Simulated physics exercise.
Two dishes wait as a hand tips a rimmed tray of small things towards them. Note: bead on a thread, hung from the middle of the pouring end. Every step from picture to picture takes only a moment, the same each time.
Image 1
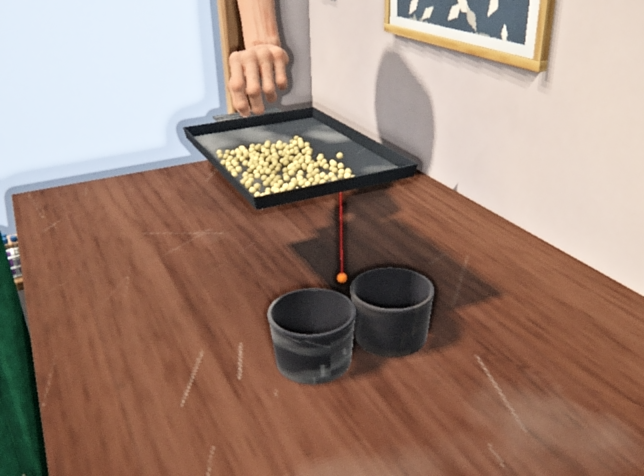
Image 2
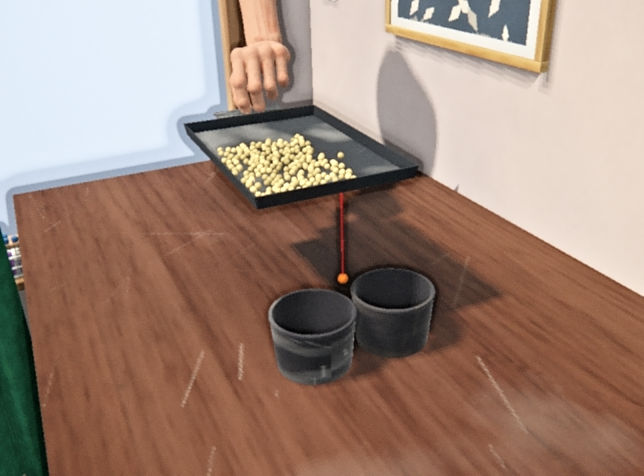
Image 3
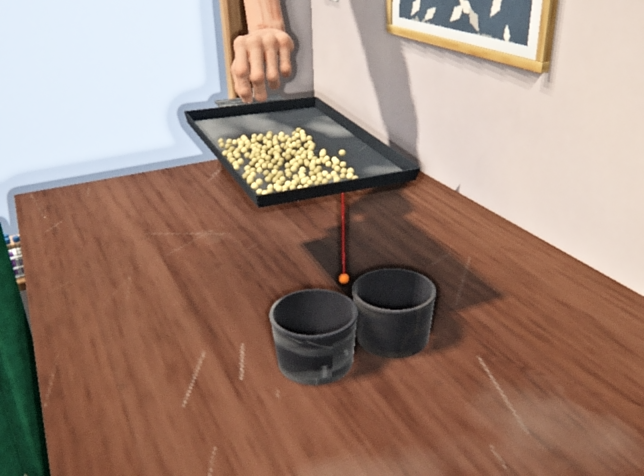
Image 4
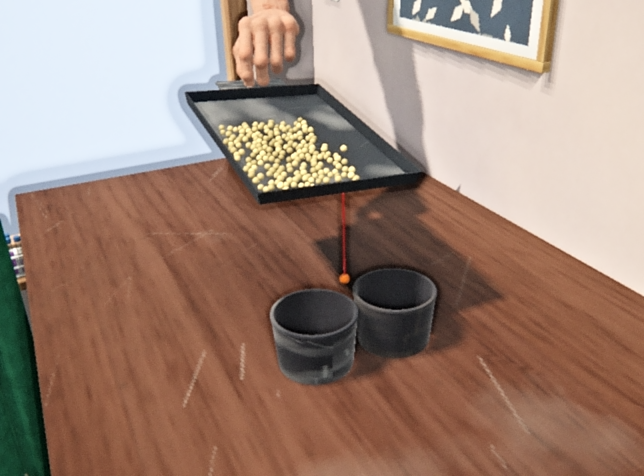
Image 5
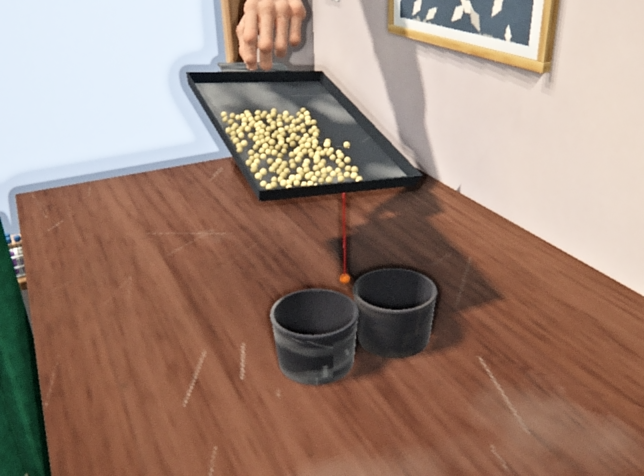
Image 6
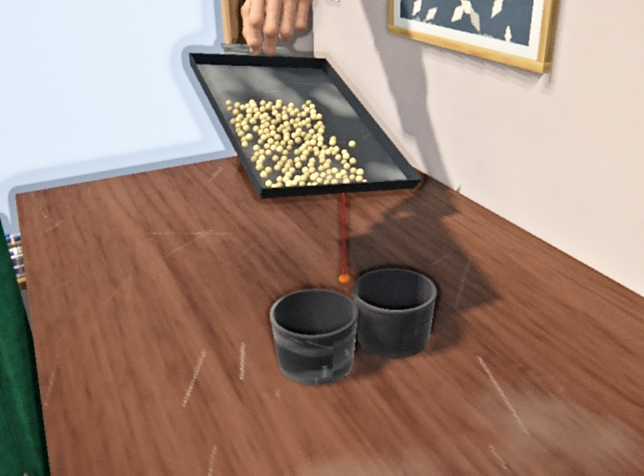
A hand raises the back of a dark tray of soya beans above two dishes.
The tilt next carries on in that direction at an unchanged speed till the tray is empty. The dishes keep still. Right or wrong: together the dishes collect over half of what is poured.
Right.
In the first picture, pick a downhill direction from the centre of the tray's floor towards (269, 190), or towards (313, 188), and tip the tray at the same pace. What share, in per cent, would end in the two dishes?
The first try gives close to 40 per cent, the second close to 70 per cent.
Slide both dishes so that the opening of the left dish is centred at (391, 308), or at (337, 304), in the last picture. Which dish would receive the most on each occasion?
Result, try one: The dish further left; try two: The dish further right.
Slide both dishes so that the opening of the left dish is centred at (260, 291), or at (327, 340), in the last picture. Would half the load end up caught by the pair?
At place one the minor share; at place two the minor share.
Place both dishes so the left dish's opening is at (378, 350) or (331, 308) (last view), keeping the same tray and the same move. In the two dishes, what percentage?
Trial 1 around 0 percent, trial 2 around 80 percent.
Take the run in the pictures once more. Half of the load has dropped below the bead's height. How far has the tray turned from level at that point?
Around 105° at that moment.
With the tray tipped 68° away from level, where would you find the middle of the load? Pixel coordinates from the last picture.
(377, 182).
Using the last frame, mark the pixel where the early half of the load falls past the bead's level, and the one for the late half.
The first part passes (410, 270); everything after passes (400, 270).
Soon after the last picture, tray tipped steeply; most on the tray; a stray few in the right dish; a small part outside both; a small part in the air.
A little later, tray tipped past a quarter turn; a small part on the tray; about half in the right dish; a small part outside both; about a quarter in the air.
Later still, tray tipped past a quarter turn; about two thirds in the right dish; about a third outside both.
At rest, tray tipped past a quarter turn; none in the left dish; about two thirds in the right dish; about a third outside both.
